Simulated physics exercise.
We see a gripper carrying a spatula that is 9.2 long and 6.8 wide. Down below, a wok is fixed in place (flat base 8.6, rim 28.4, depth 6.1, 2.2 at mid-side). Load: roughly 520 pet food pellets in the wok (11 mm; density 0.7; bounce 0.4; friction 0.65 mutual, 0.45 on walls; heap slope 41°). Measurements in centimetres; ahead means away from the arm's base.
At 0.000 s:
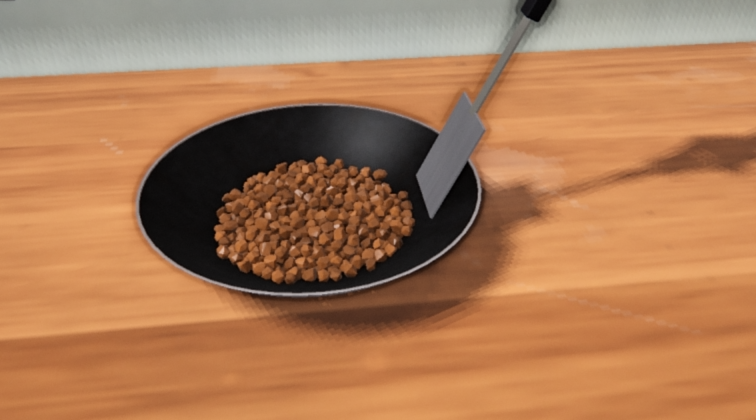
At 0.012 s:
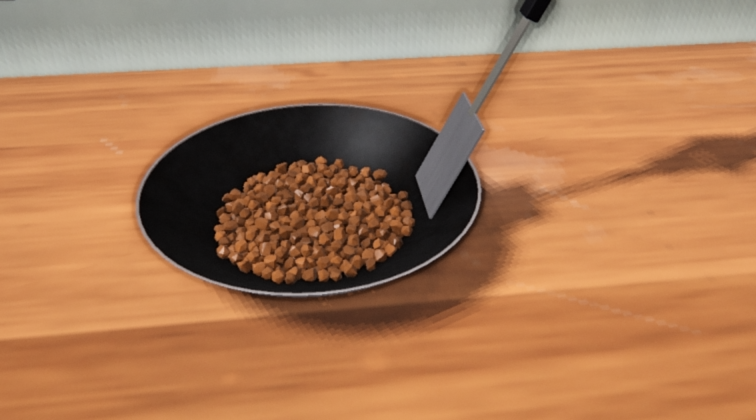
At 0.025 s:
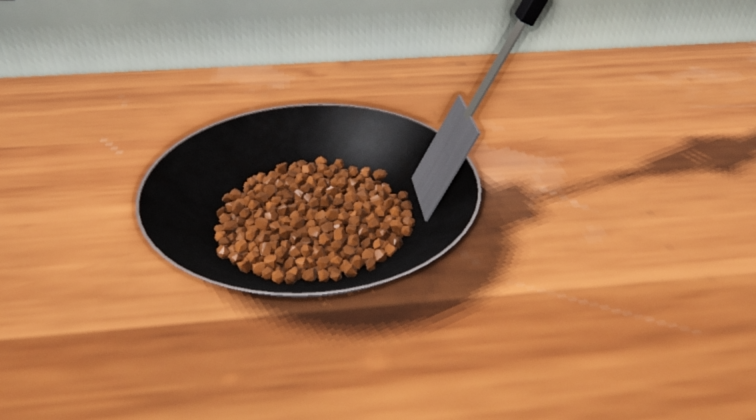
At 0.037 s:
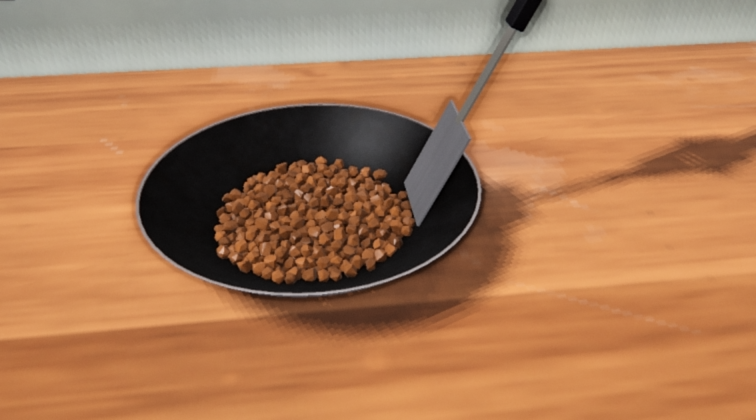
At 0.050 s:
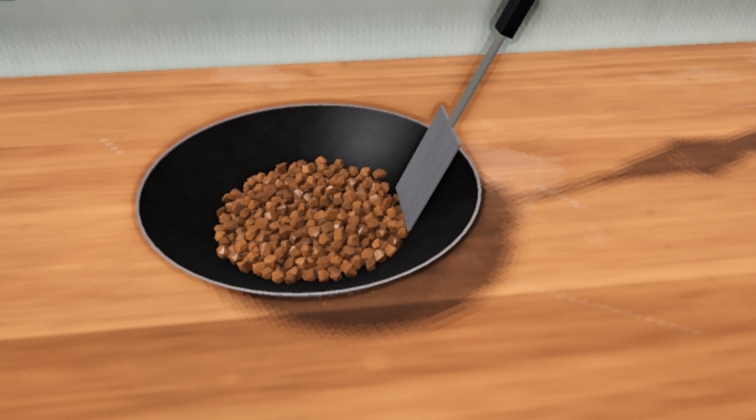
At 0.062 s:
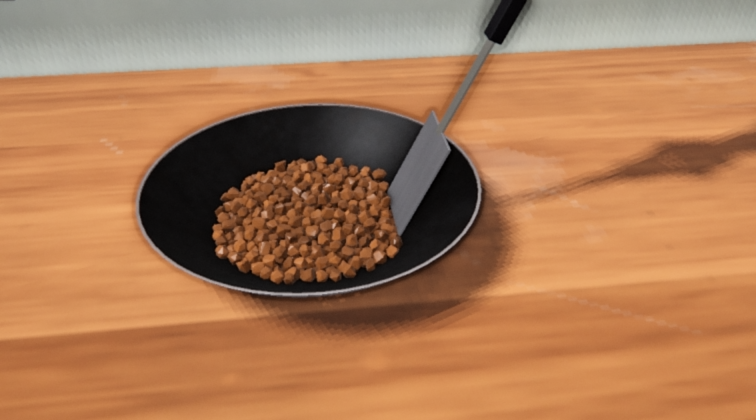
A metal spatula with a black handle hangs over the right side of a black wok holding a mound of brown pellets on a wooden surface, at first barely moving. It then slides left and slightly downward until its blade presses against the mound's right edge, nudging the nearest pellets slightly left.
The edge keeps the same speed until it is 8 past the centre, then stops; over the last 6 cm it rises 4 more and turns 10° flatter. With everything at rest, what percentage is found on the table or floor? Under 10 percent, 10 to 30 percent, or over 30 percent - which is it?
It is 10 to 30 percent.
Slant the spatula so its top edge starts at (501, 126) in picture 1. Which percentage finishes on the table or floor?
Some 15 per cent.
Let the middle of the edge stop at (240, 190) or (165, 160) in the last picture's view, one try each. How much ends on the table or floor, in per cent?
Around 5 per cent for the first try and 30 per cent for the second.
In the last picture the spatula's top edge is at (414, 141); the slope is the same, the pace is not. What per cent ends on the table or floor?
Expect some 35 per cent there.
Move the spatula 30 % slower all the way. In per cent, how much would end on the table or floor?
In that case, close to 10 per cent.
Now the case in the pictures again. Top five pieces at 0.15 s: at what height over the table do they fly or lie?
Height: Approx. 7 cm.
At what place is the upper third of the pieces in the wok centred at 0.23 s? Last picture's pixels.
(206, 195).
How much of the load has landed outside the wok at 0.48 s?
I'd put it at around 15 per cent.
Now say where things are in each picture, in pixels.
In the first frame, spatula top edge at (474, 110), sloping 65°; upper third of the load around (313, 207), from x 220 to 410, top at y 165; 525 in the wok.
In the second frame, spatula top edge at (474, 110), sloping 65°; upper third of the load around (313, 207), from x 220 to 410, top at y 165.
In the third frame, spatula top edge at (469, 113), sloping 65°; upper third of the load around (313, 207), from x 220 to 410, top at y 165.
In the fourth frame, spatula top edge at (461, 118), sloping 65°; upper third of the load around (313, 207), from x 220 to 410, top at y 165.
In the fifth frame, spatula top edge at (451, 124), sloping 65°; upper third of the load around (313, 207), from x 220 to 405, top at y 165.
In the sixth frame, spatula top edge at (441, 129), sloping 65°; upper third of the load around (310, 205), from x 220 to 395, top at y 160; 525 in the wok.
After 0.15 s, sloping 65°, highest piece 7 above the table; 525 in the wok.
After 0.23 s, sloping 62°, highest piece 8 above the table; 519 in the wok, 6 on the blade or in flight.
After 0.48 s, sloping 55°, highest piece 10 above the table; 434 in the wok, 74 on the table or floor, 17 on the blade or in flight.
After 1.53 s, sloping 55°, highest piece 7 above the table; 433 in the wok, 92 on the table or floor.
At rest, 433 in the wok, 92 on the table or floor. That is 18 % on the table or floor.
